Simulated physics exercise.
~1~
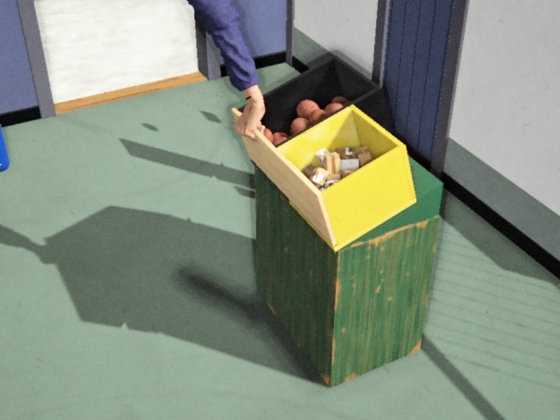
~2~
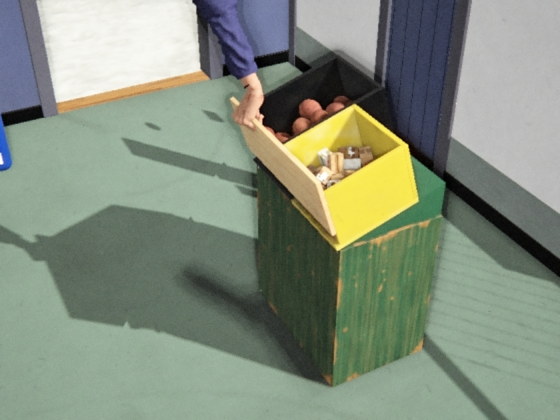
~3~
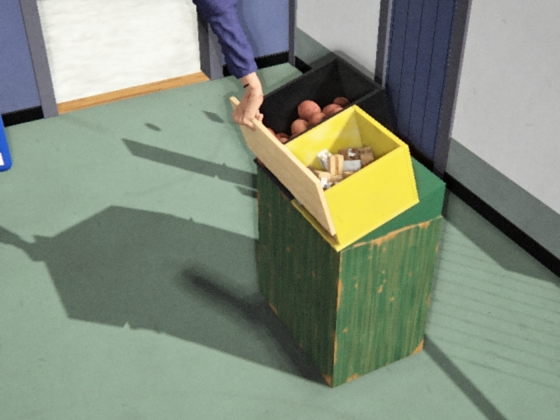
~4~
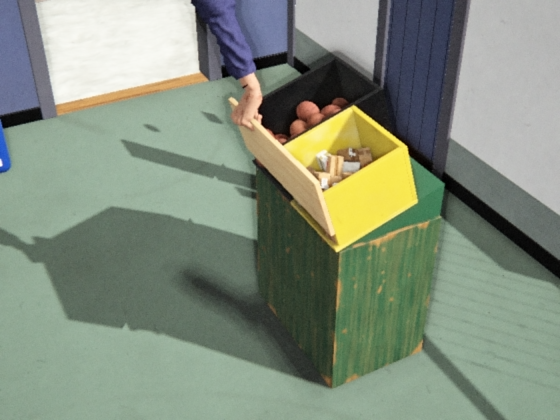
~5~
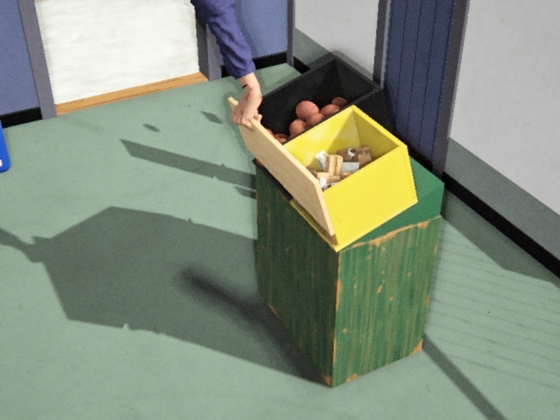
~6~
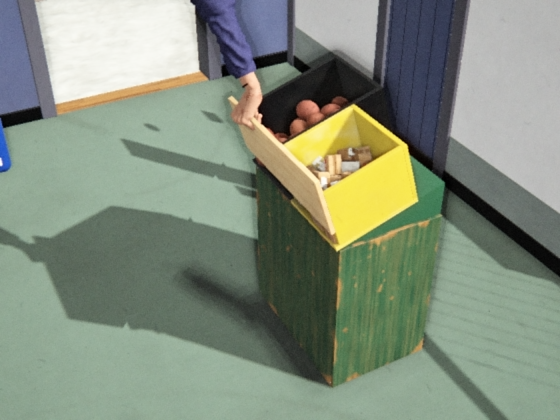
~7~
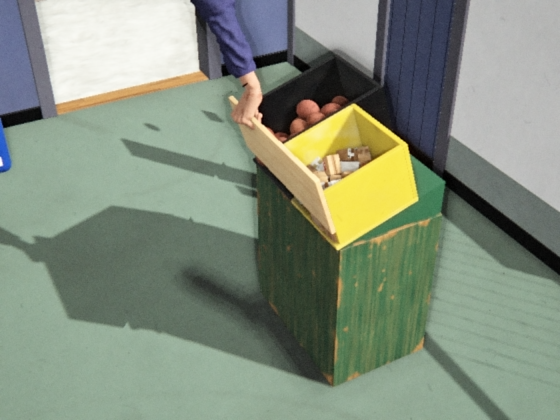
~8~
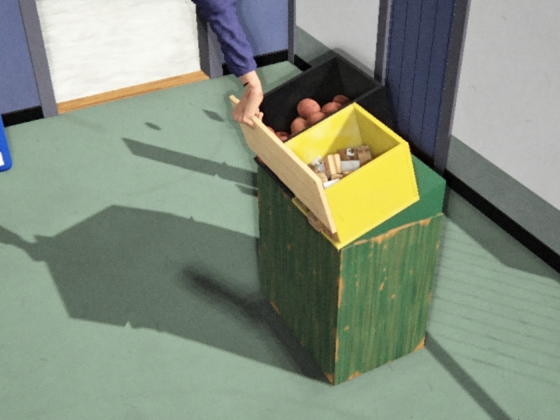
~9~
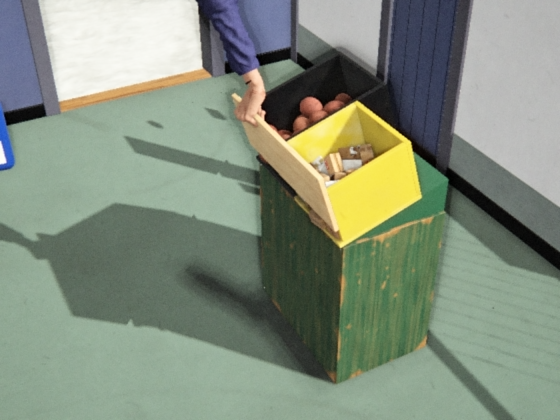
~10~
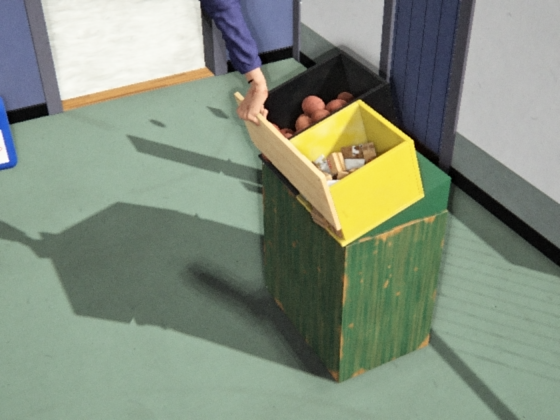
Wooden gate being raised slightly by a hand and held leaning, while parcels and red potatoes stay heaped in two chutes.
